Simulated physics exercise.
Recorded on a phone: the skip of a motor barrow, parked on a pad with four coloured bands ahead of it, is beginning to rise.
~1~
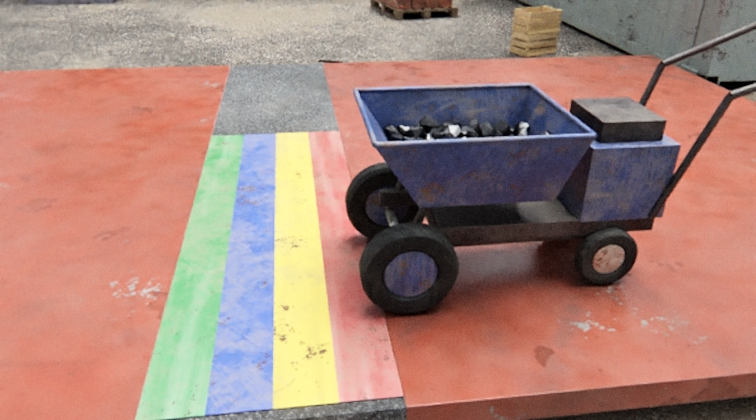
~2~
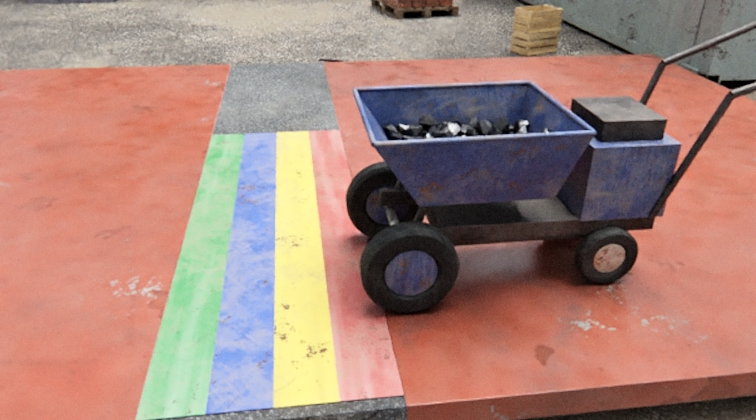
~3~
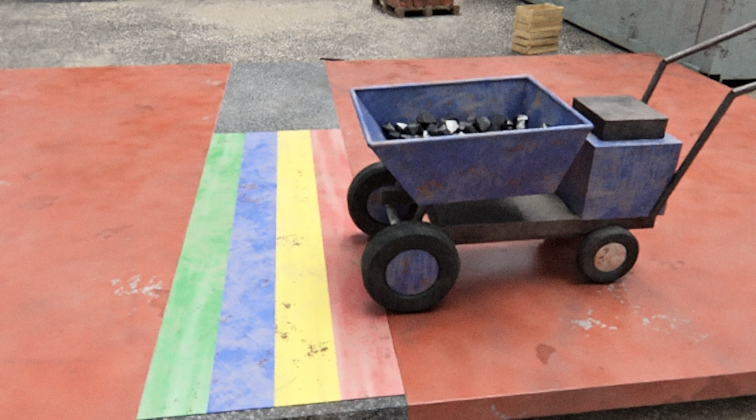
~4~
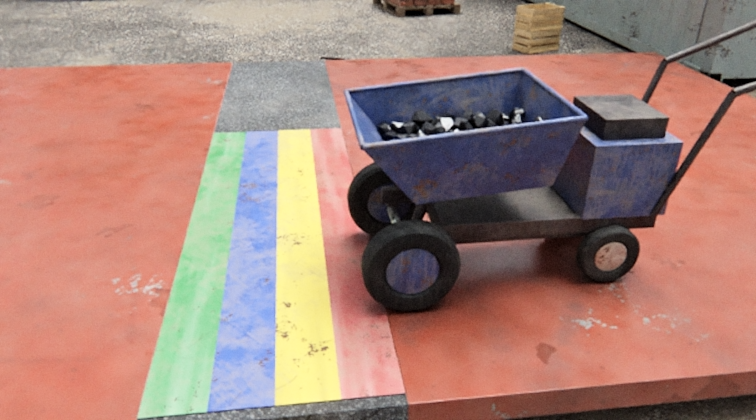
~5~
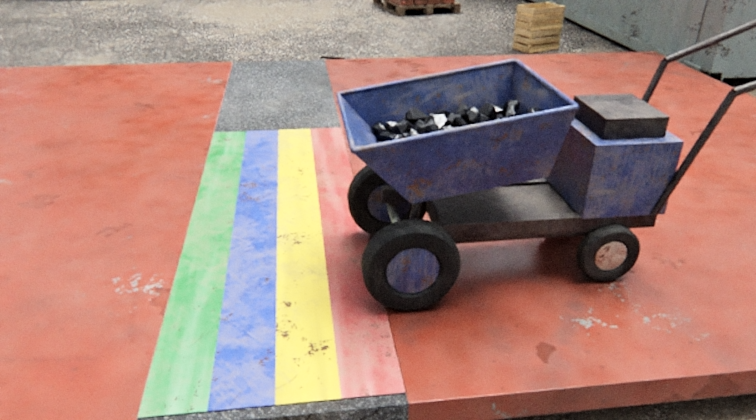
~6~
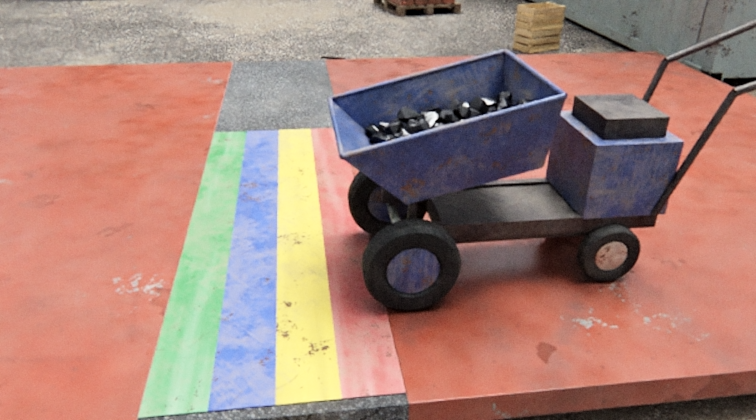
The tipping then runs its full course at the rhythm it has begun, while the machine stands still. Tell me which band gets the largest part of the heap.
I would say the blue band gets the largest part.
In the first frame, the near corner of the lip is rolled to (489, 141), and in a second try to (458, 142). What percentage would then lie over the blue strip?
Roughly 10 percent the first time, roughly 20 percent the second.
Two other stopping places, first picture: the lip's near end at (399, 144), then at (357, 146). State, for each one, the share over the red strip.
The first spot gives roughly 0 %; the second gives roughly 0 %.
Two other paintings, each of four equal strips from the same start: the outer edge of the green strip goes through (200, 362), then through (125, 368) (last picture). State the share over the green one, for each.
Roughly 30 per cent, and 20 per cent.
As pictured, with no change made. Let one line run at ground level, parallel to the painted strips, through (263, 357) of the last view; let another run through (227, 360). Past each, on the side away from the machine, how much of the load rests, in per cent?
First some 80, then 40 per cent.
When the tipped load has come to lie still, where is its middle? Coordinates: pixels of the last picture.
Resting centre, last picture - approx. (237, 269).
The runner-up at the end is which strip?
Ranked second: The green strip.
Soon after the last picture, skip tipped steeply; all in the skip.
A little later, skip tipped steeply; nearly all in the skip; a stray few over the blue strip.
Later still, skip tipped right over; about a third in the skip; a stray few over the yellow strip; about a third over the blue strip; about a quarter over the green strip; a small part off the paint.
By the end, skip tipped right over; a small part in the skip; none over the red strip; a small part over the yellow strip; about half over the blue strip; about a quarter over the green strip; a small part off the paint.
